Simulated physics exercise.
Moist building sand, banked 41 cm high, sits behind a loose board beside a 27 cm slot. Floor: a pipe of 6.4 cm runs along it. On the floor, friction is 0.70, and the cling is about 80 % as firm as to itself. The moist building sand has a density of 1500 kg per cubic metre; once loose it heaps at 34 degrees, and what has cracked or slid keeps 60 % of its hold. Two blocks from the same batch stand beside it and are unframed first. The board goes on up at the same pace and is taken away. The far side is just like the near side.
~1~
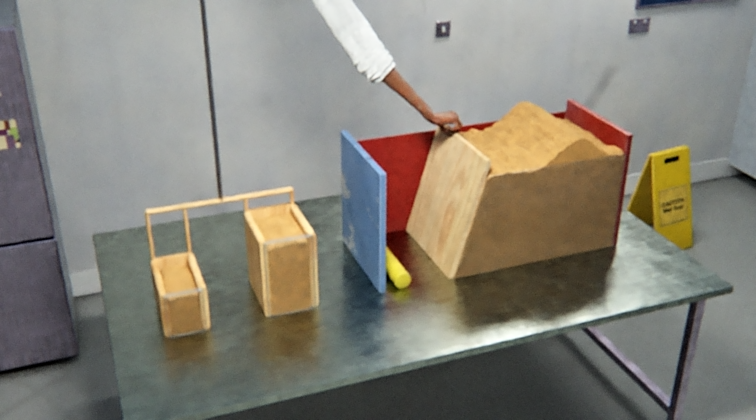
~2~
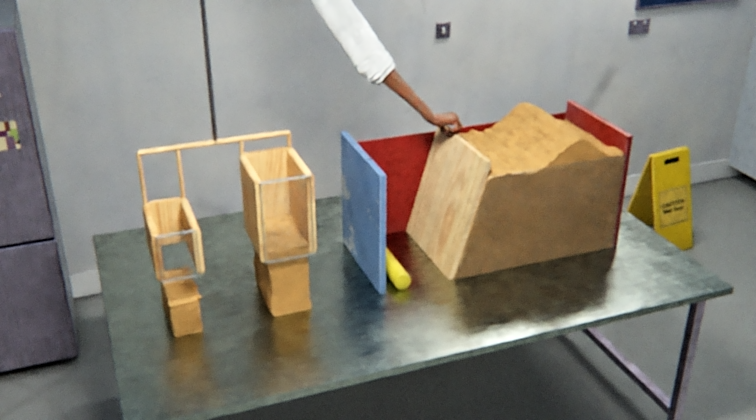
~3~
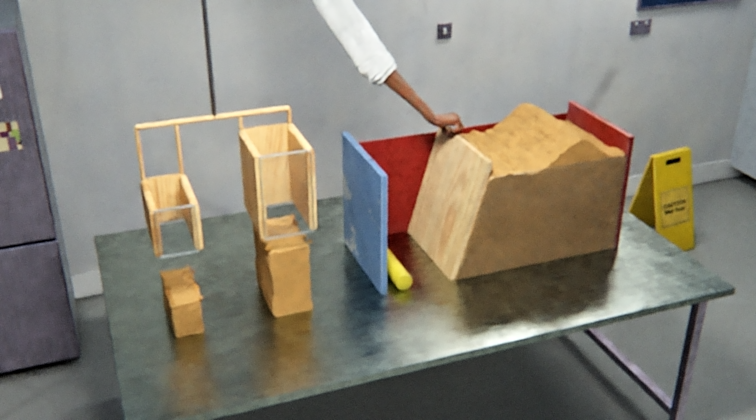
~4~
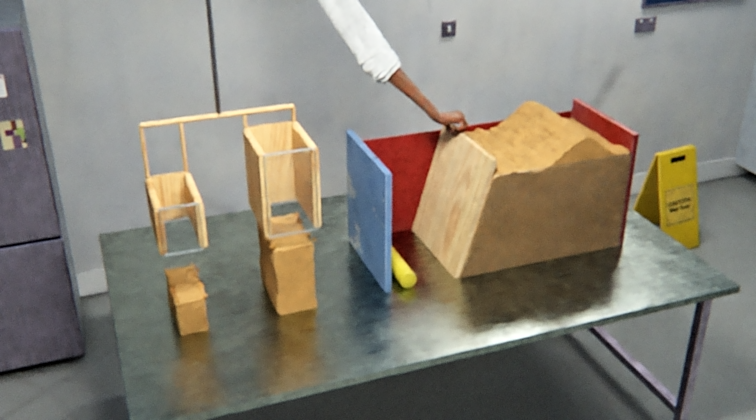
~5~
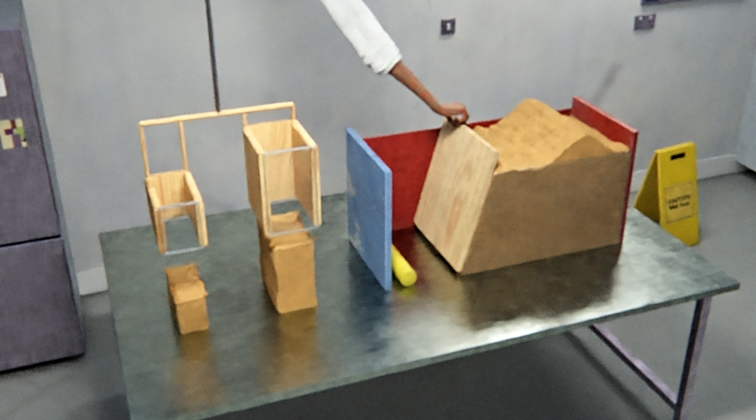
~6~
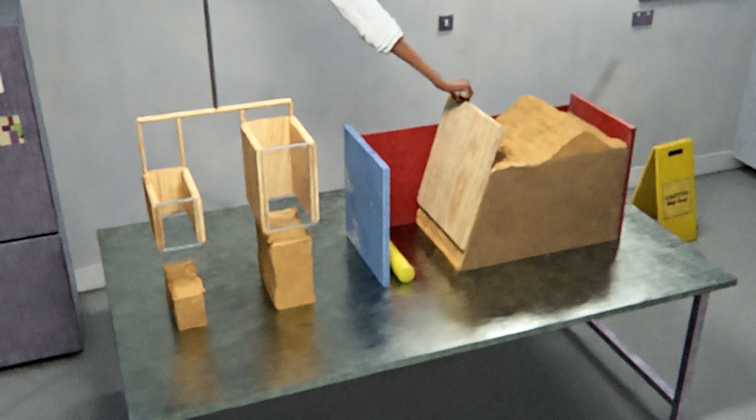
Wooden frame lifting off two small sand blocks on a table, then a hand raising a loose board beside banked sand.
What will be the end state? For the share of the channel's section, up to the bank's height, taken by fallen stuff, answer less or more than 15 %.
The answer is less.
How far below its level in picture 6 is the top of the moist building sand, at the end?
0 cm.
Last picture + 0.28 s, the face still stands, with nothing on top of the pipe; the channel is 0 % full.
Last picture + 0.61 s, the face still stands, with nothing on top of the pipe; the channel is 0 % full.
Last picture + 0.95 s, the face still stands, with nothing on top of the pipe; the channel is 0 % full.
Last picture + 1.28 s, the face still stands, with nothing on top of the pipe; the channel is 0 % full.
Last picture + 1.33 s, the face still stands, with nothing on top of the pipe; the channel is 0 % full.
